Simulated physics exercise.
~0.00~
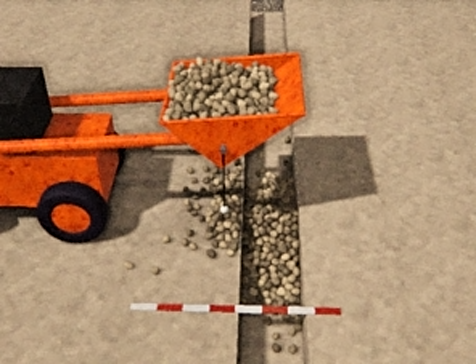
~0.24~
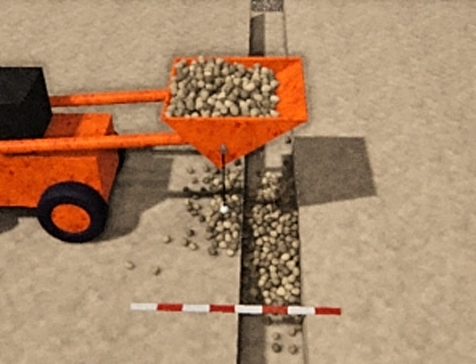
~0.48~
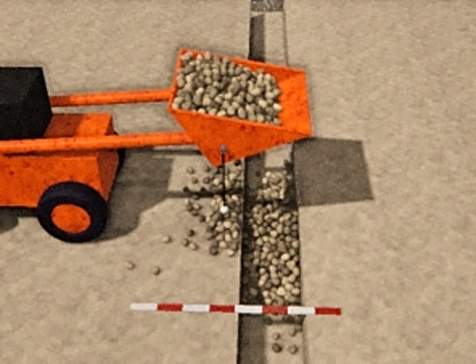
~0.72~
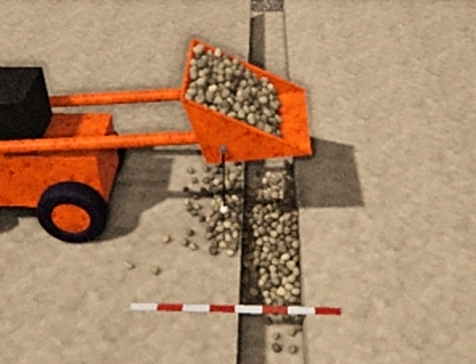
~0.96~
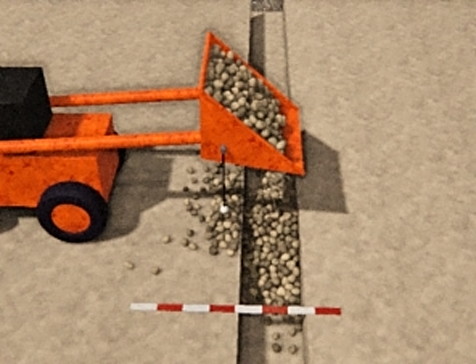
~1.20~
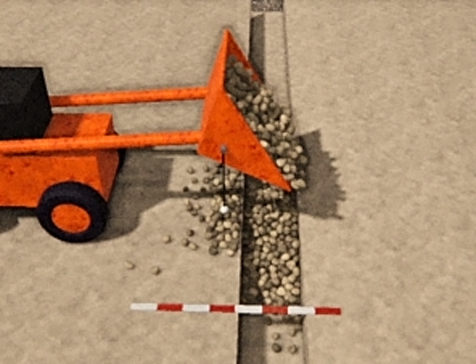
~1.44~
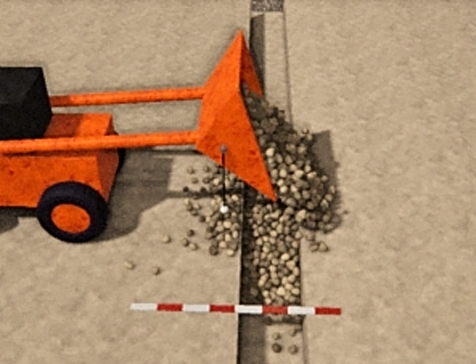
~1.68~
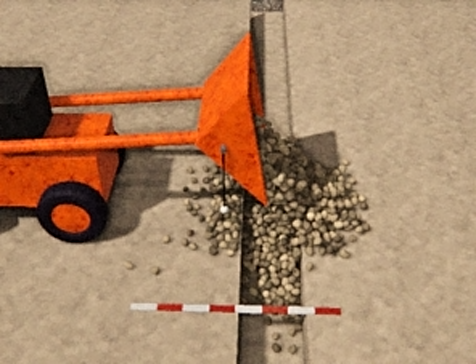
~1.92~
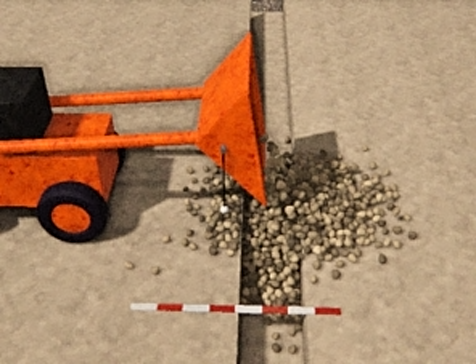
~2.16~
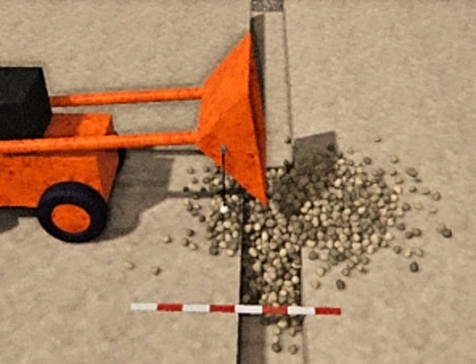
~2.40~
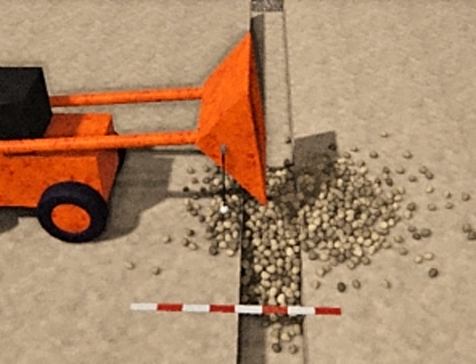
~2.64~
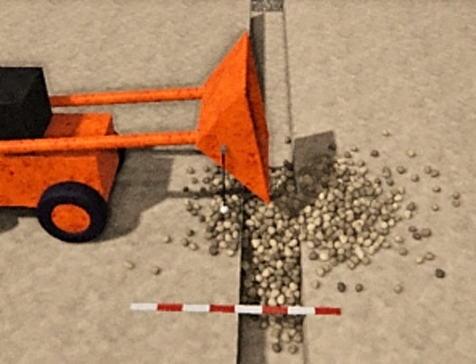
In this clip, an orange loader at left tips its raised bucket forward and pours rounded stones over a narrow trench already partly filled with stones. They spill across the trench and scatter on the ground to the right, coming to rest beneath the emptied, still tilted bucket.
